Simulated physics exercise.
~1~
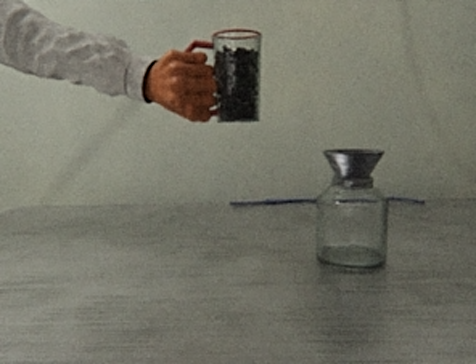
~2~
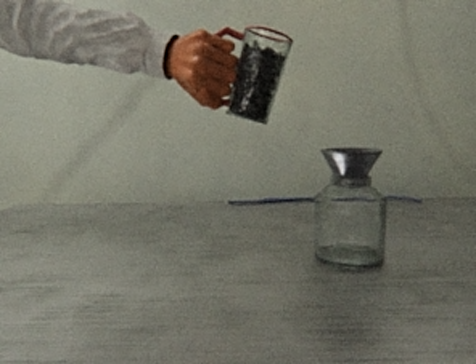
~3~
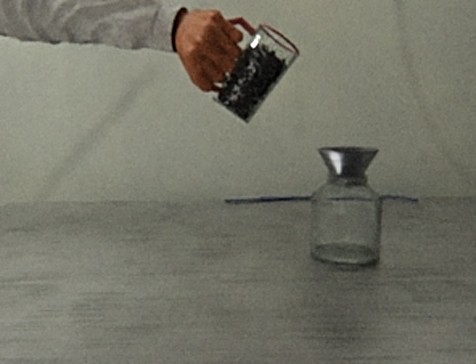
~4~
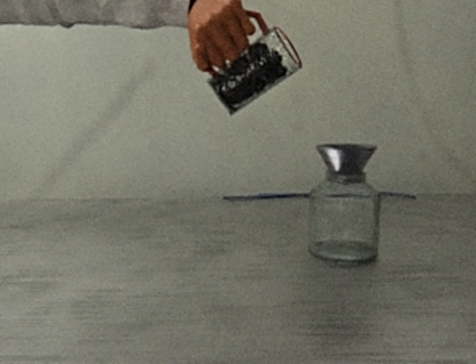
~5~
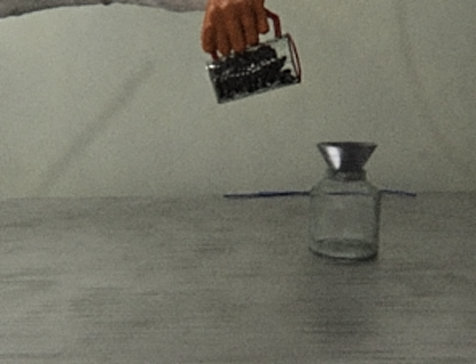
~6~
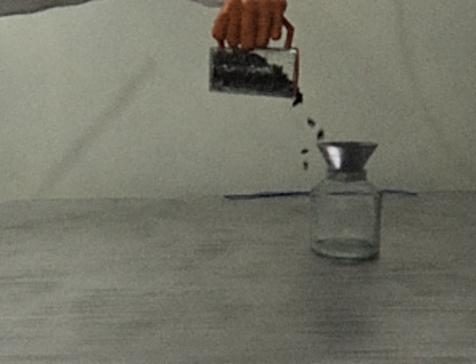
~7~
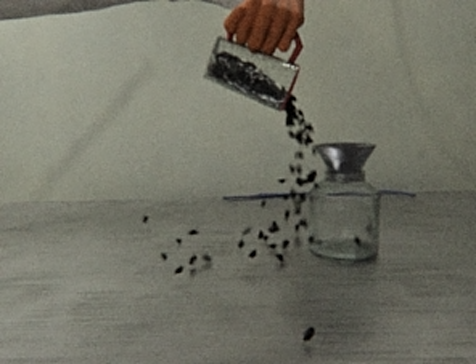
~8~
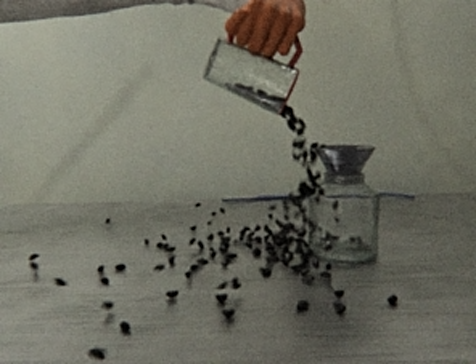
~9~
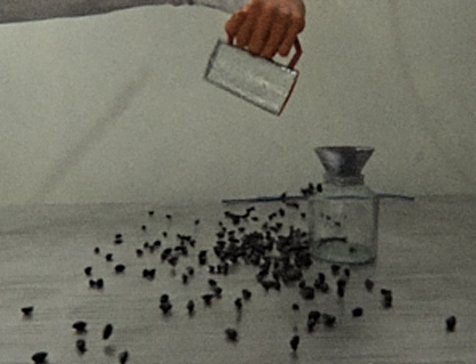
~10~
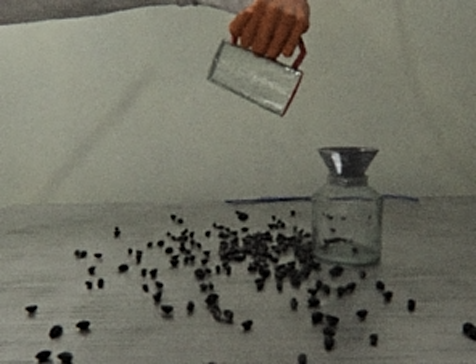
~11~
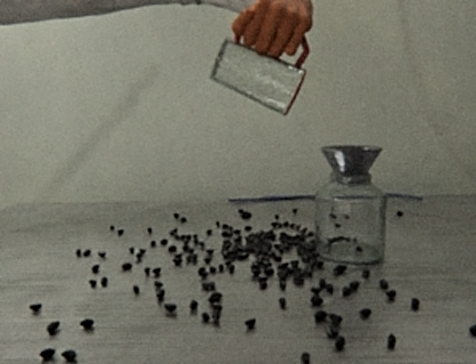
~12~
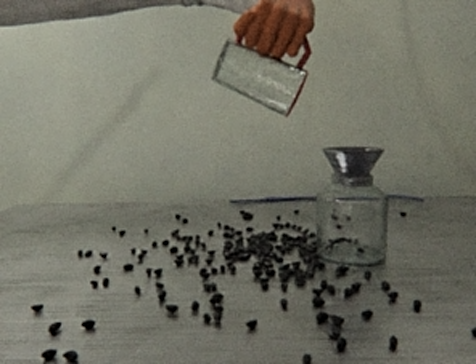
A hand tilting a glass cup of black beans above a funnel-topped jar, spilling most across the table until the cup is empty.
